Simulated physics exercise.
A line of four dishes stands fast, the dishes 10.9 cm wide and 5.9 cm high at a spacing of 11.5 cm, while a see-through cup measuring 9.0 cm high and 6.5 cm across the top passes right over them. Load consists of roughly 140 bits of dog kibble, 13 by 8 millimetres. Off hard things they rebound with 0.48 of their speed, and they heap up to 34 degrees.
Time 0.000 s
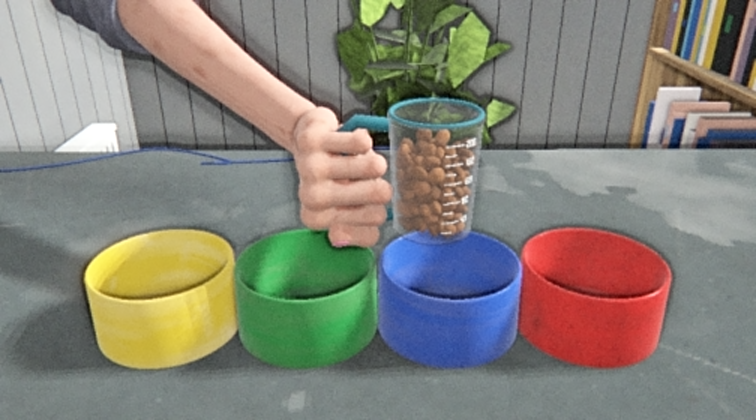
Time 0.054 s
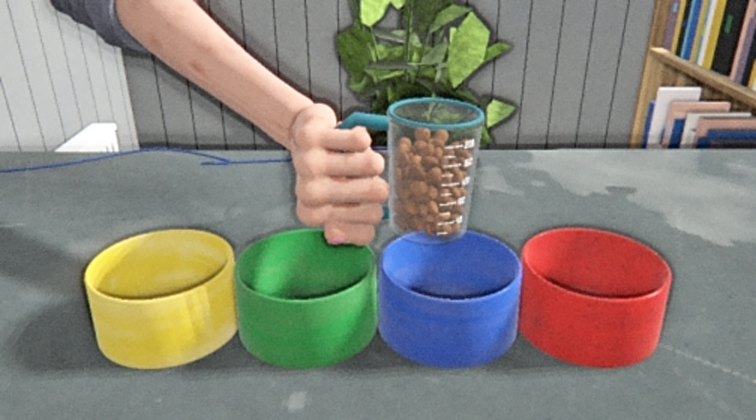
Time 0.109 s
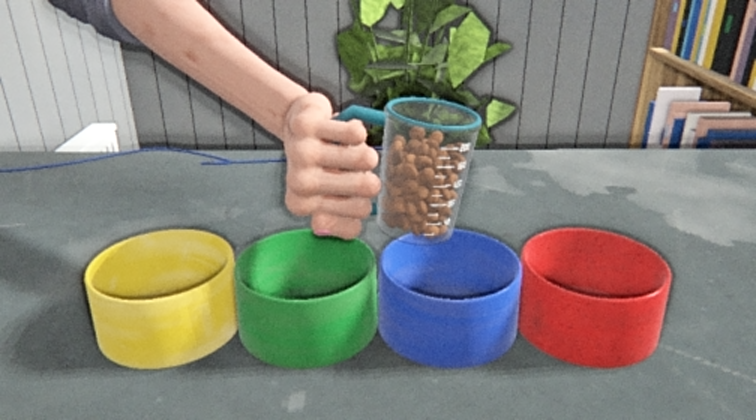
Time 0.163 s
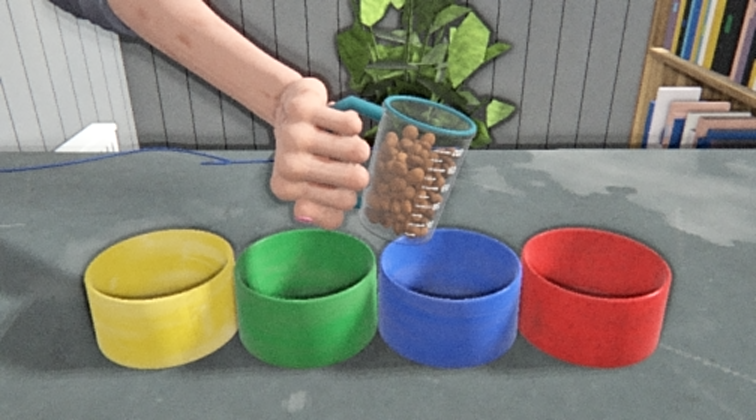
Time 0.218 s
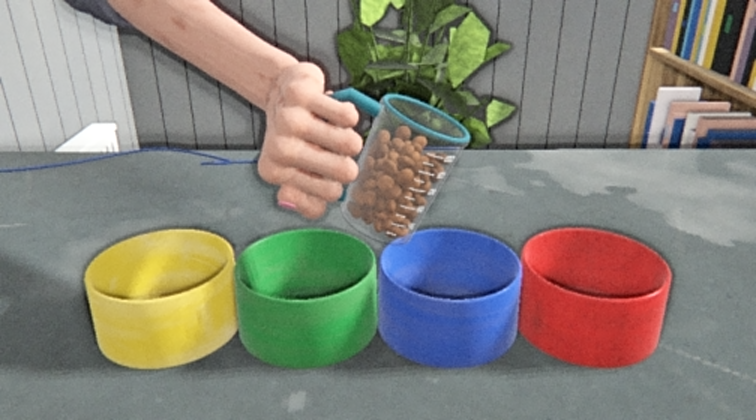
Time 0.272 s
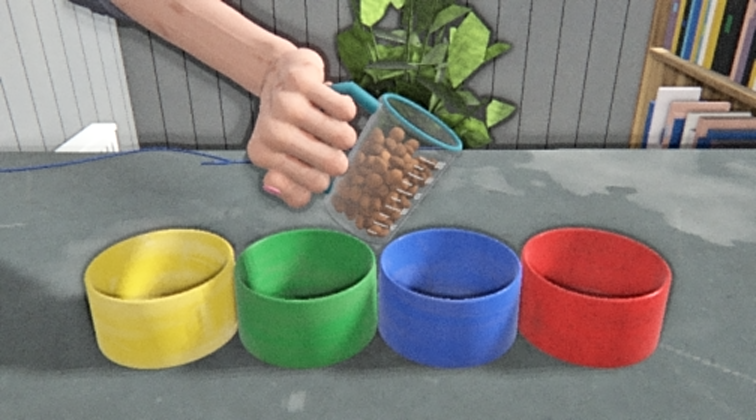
A bare forearm reaches in from the upper left over a dark gray tabletop, seen from the front and slightly above, with a leafy plant, pale paneling and a bookshelf behind. Its fist grips the teal handle of a clear cup of brown kibble above a row of yellow, green, blue and red dishes. The hand shifts slightly left, tilting the cup's rim rightward, while the dishes and view stay still.
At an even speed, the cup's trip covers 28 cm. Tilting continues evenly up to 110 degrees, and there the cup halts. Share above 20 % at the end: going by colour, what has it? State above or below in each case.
Red: Not in excess of a fifth, blue: Not in excess of a fifth, green: In excess of a fifth, yellow: In excess of a fifth, counter: Not in excess of a fifth.
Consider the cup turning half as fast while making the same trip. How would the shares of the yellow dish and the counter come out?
Yellow 90; counter 0.
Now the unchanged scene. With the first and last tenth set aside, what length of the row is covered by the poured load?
Length: About 16 cm.
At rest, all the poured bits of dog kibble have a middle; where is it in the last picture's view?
Once everything settles, the centre is around (280, 313).
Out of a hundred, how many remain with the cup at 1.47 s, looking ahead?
Roughly 30 per cent, I'd say.
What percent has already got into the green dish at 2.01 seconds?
65 %.
After 0.99 s, tilt 110 degrees; cup holds 70 %, green 30 %.
After 1.47 s, tilt 110 degrees; cup holds 30 %, green 65 %, yellow 5 %.
After 2.01 s, tilt 110 degrees; cup holds 15 %, green 65 %, yellow 20 %.
At rest (3.9 s), red 0 %, blue 0 %, green 65 %, yellow 30 %, counter 0 %, cup 5 %.
